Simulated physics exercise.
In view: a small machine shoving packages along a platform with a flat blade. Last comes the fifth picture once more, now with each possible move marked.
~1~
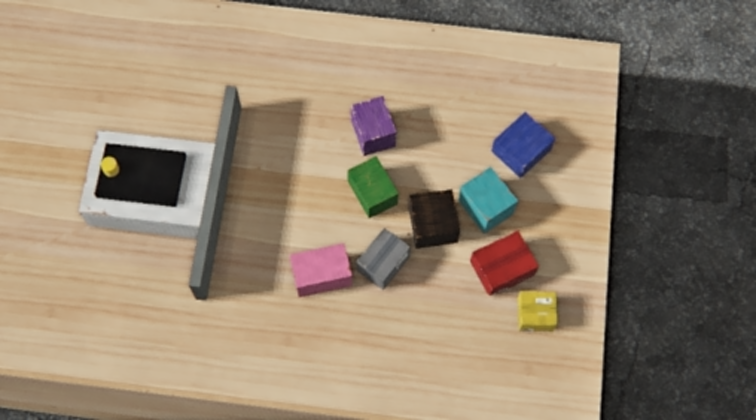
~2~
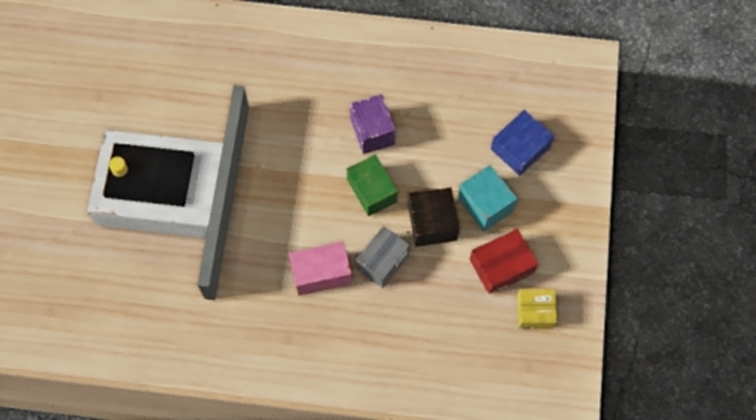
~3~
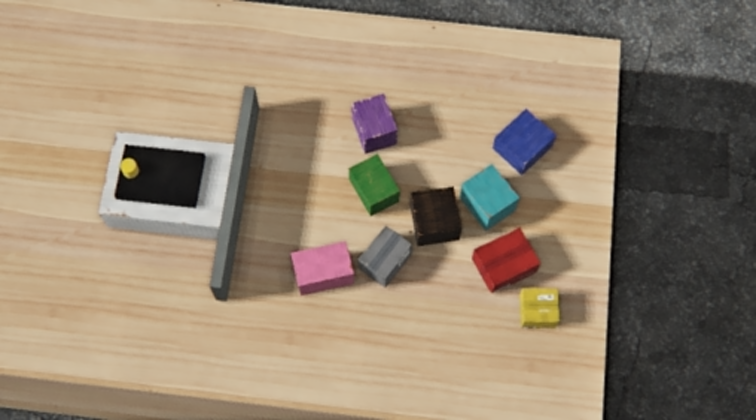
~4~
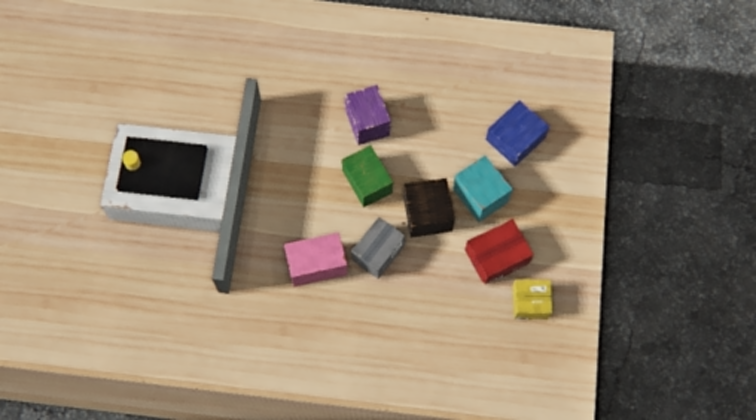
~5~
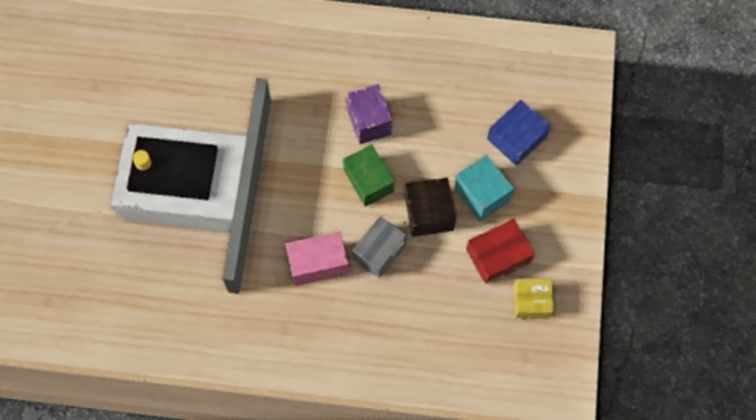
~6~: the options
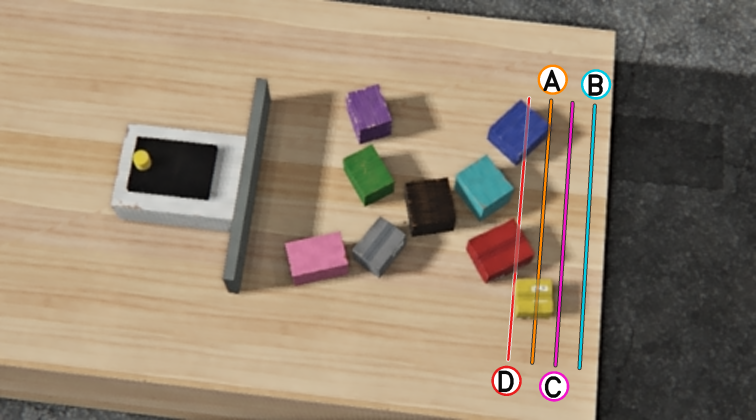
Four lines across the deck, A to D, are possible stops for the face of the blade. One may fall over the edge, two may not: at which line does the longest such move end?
No second one falls up to D.
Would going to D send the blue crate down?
By then, no.
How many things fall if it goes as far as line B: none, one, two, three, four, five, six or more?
In all, six or more.
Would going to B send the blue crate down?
By then, yes.
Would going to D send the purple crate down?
No.
On the marked copy, A at (542, 226); B at (588, 231); C at (564, 229); D at (519, 224).
Taking D. A third of the way, robot (277, 179); pink crate (369, 277); purple crate (382, 121).
Two thirds of the way, robot (375, 190); red box (521, 264); turquoise crate (521, 178).
When it is over, robot (452, 199); red box (596, 271); yellow parcel (588, 316); none fallen.
As for the rest, A drops two; B drops nine; C drops five.
